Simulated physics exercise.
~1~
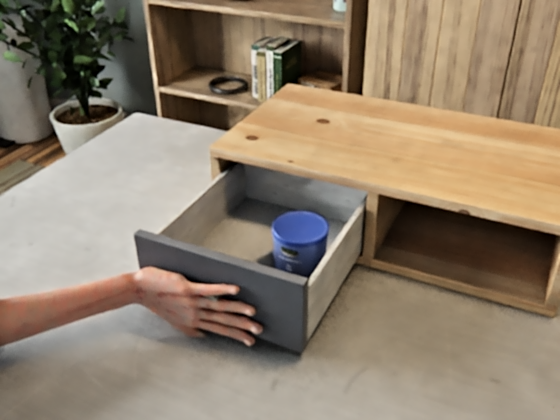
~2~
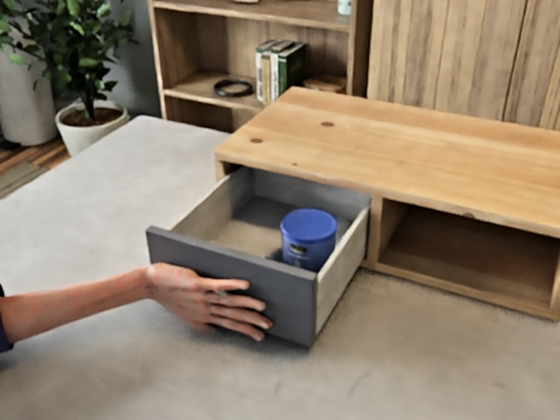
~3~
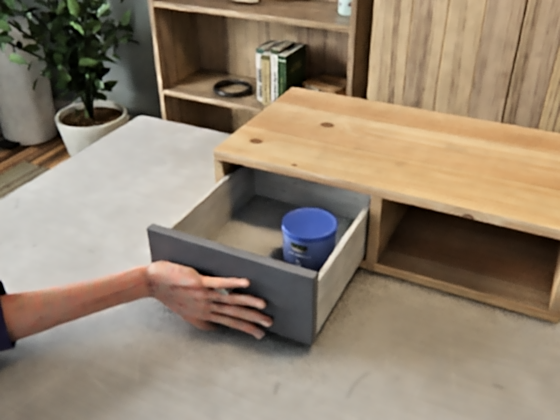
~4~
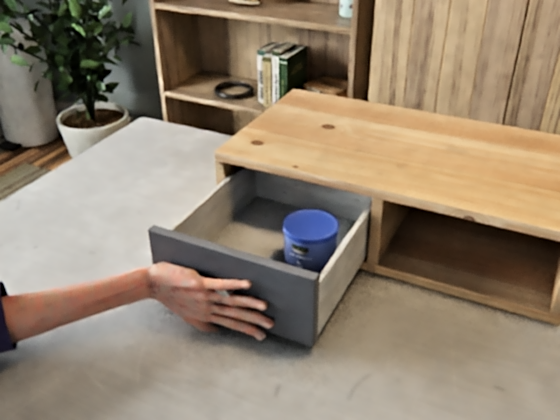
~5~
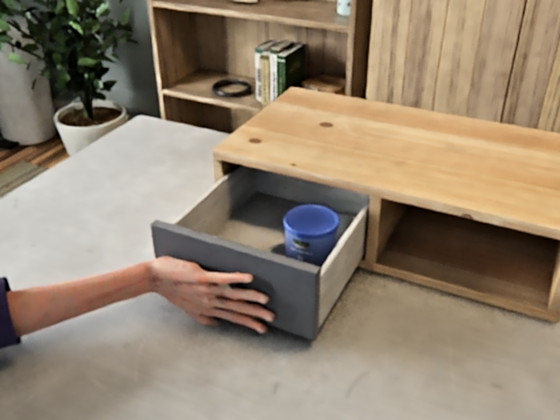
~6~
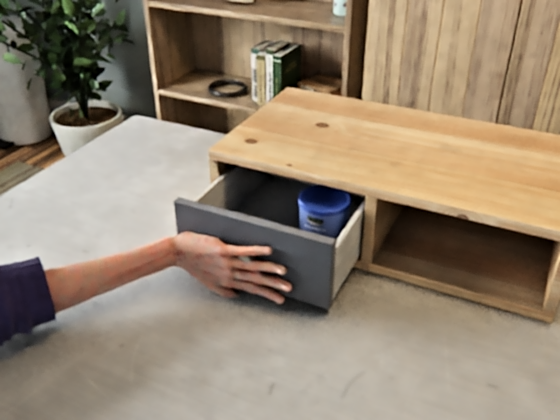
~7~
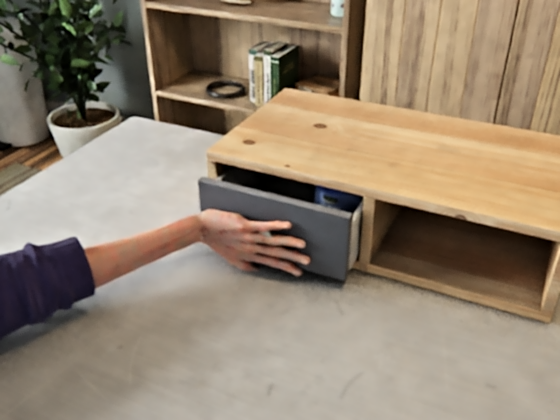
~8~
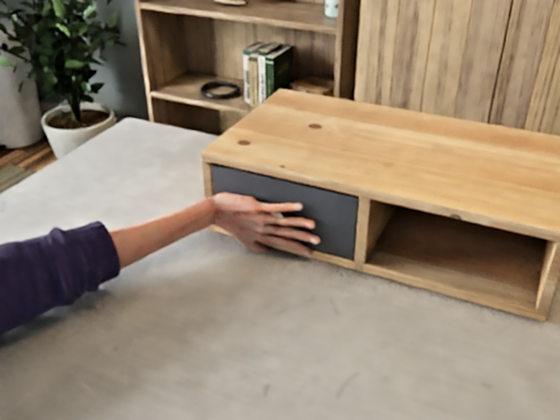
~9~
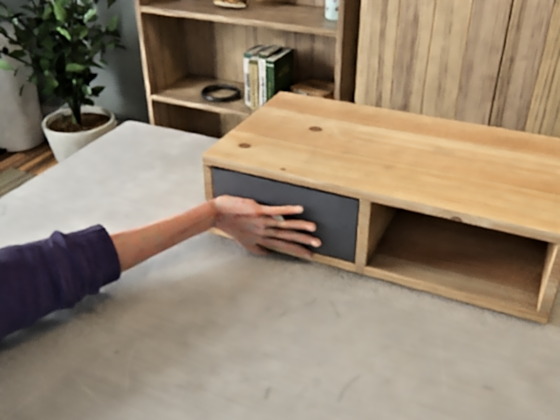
At first, a hand rests against the dark grey front of an open drawer in a low wooden chest, with a blue pot standing inside. The hand and drawer stay almost still for a while, and the open compartment on the right looks empty. Then the hand pushes the drawer inward, carrying the pot back with it as a purple sleeve comes into view on the left. The gap narrows until only a bit of blue shows, then the pot disappears from sight. Finally the drawer closes fully, and the hand remains resting on its front.
